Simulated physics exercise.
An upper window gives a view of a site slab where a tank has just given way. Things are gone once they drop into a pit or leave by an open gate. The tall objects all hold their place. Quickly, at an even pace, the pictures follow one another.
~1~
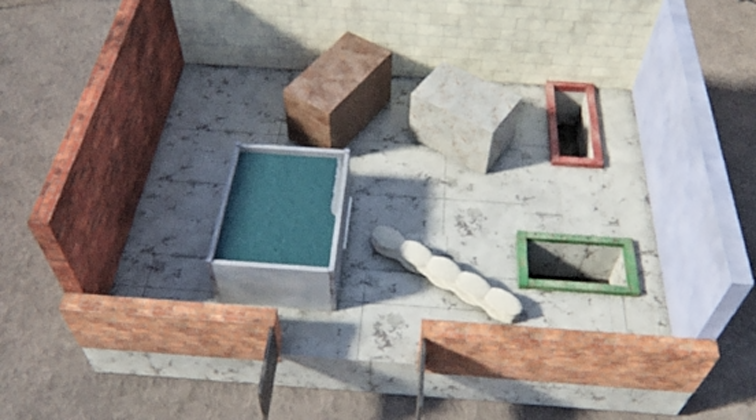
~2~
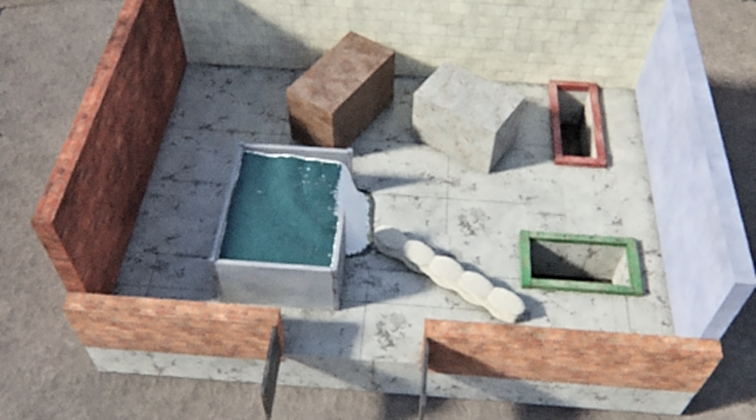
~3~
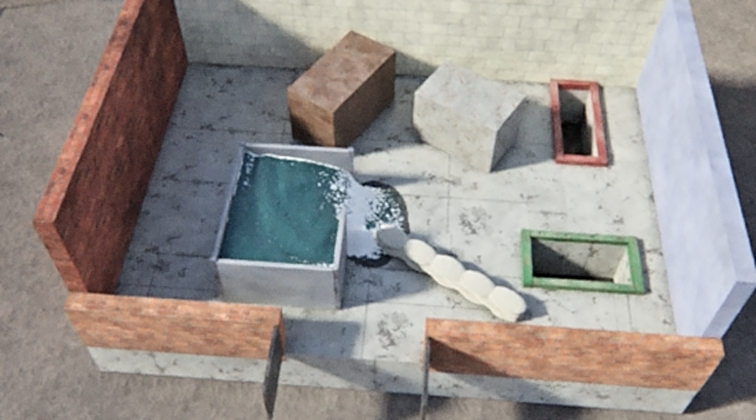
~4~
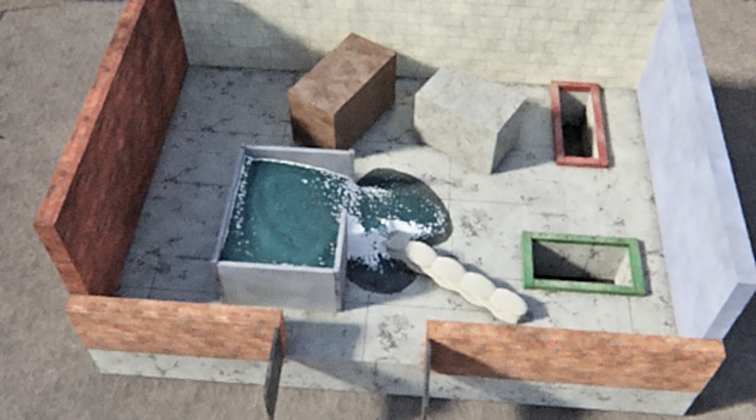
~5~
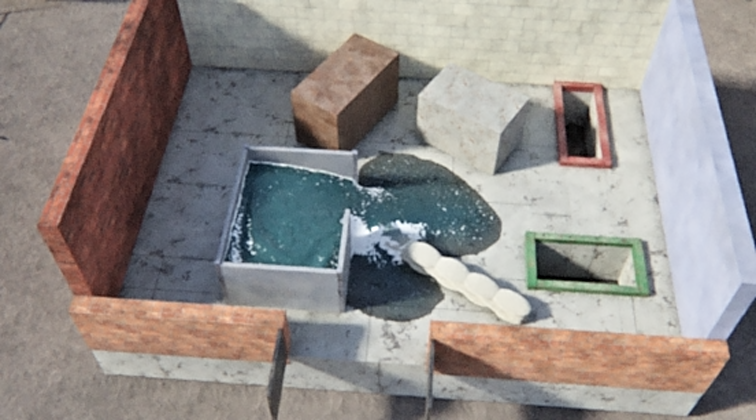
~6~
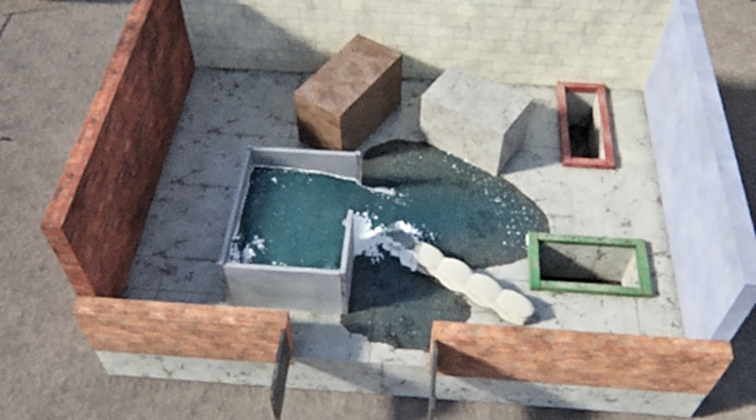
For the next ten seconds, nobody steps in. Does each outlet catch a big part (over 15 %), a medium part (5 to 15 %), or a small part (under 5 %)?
Parts caught - gate: A medium part; green pit: A medium part; red pit: A medium part.
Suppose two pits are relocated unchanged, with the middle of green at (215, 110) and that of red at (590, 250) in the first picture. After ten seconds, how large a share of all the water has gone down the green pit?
Green: About 0 %.
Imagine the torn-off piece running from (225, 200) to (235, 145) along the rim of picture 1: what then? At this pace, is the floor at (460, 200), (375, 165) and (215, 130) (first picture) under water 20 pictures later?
First spot spared, second spot spared, third spot submerged.
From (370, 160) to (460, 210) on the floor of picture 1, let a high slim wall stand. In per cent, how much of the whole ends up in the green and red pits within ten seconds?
Estimated shares: Green 25 percent, red 4 percent.
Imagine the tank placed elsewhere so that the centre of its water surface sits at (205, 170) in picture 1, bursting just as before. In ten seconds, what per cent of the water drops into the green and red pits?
Result in per cent: Green pit 15, red pit 6.
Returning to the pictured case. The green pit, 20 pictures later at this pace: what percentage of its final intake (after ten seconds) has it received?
Around 65 percent.
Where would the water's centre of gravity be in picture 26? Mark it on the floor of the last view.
I'd mark it close to (458, 222).
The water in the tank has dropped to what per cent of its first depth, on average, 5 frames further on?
Estimate: Around 58 per cent.
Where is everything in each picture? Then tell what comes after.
In the first picture, still water in the water tank at (282, 207).
In the second picture, water pours out at (345, 208) and has run to (361, 252).
In the third picture, the front is at (382, 260), out from the gap at (347, 209).
In the fourth picture, water pours out at (347, 212) and has run to (444, 215).
In the fifth picture, the front is at (492, 218), out from the gap at (351, 213).
In the sixth picture, the front is at (541, 219), out from the gap at (354, 213).
A moment on, water covers 35 % of the floor; the gate 1 %, the green pit 1 %, the red pit 0 %.
Next, water covers 50 % of the floor; the gate 2 %, the green pit 4 %, the red pit 0 %.
Then, water covers 50 % of the floor; the gate 4 %, the green pit 7 %, the red pit 1 %.
Later, water covers 65 % of the floor; the gate 6 %, the green pit 9 %, the red pit 6 %.
In the end, water covers 70 % of the floor; the gate 10 %, the green pit 10 %, the red pit 9 %.
